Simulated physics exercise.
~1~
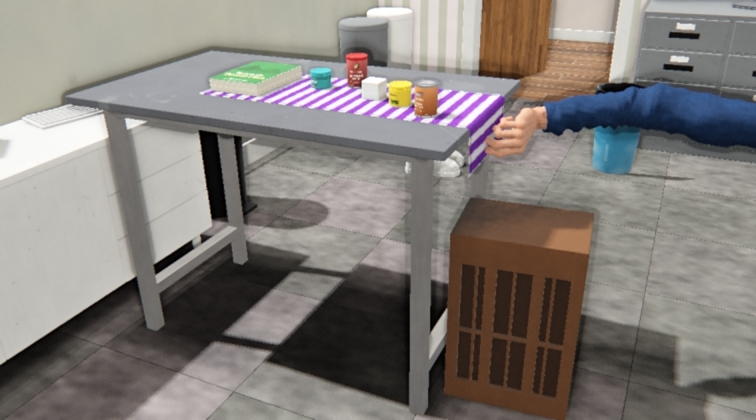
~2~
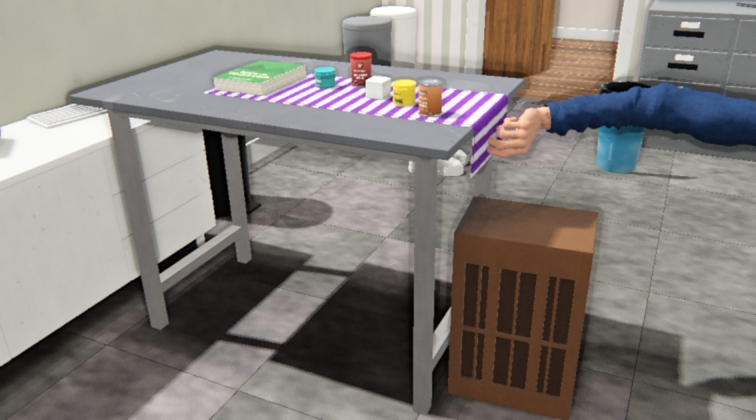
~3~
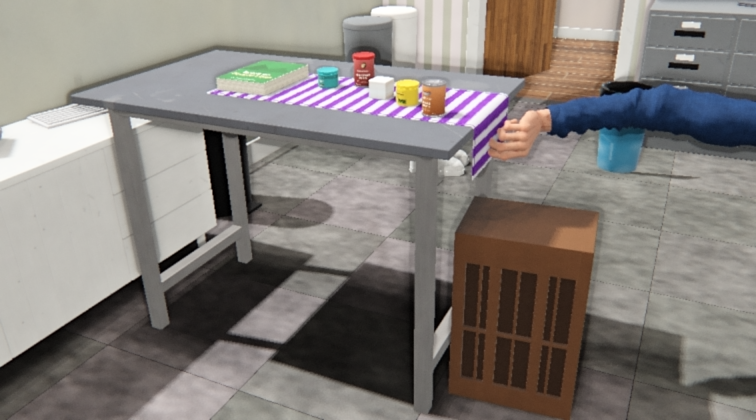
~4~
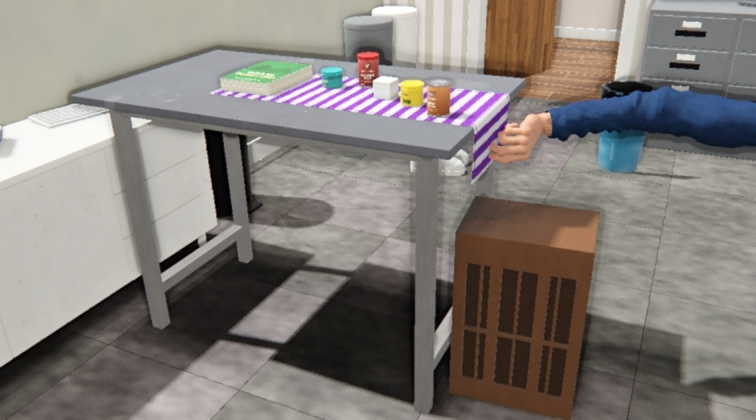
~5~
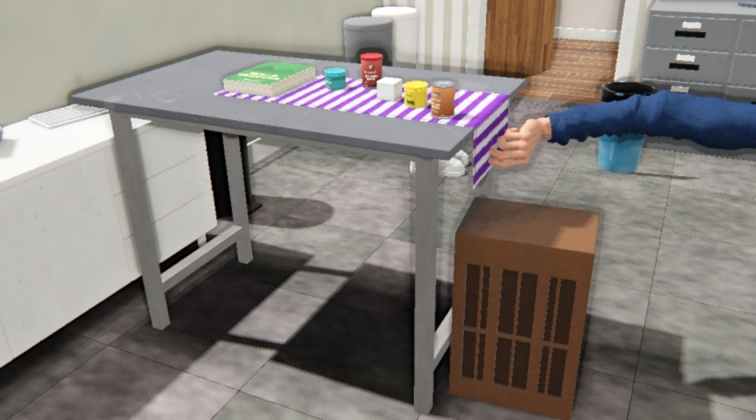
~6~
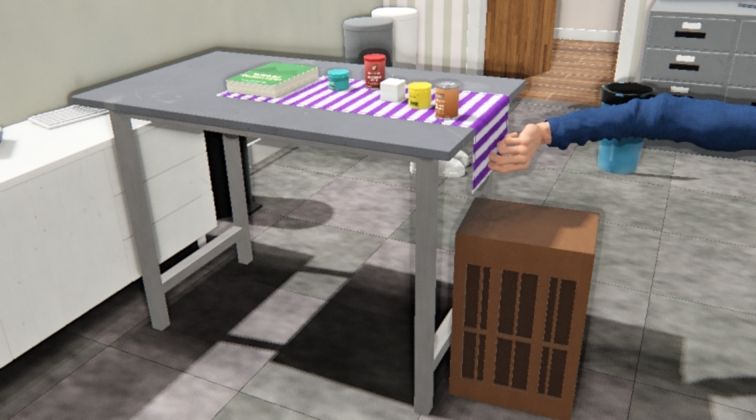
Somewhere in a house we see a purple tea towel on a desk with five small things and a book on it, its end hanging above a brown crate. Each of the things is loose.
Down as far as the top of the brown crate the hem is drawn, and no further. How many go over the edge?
The tally of dropped things is one.
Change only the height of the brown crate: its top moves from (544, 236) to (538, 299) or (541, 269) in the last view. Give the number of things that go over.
Over the edge: 3, then 2.
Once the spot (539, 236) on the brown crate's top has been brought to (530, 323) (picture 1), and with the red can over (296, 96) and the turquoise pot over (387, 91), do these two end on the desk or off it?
The red can stays aboard, and the turquoise pot does not stay aboard.
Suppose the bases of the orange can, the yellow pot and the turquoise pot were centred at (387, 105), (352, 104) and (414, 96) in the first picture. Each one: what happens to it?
The orange can is still on top, the yellow pot is still on top, the turquoise pot is still on top.
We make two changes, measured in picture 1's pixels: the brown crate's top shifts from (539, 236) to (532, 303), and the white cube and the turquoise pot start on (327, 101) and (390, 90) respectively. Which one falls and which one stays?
White cube stays, turquoise pot is gone.
Early on, hem on the crate; orange can gone.
Finally, hem on the crate; orange can gone. The desk loses one.
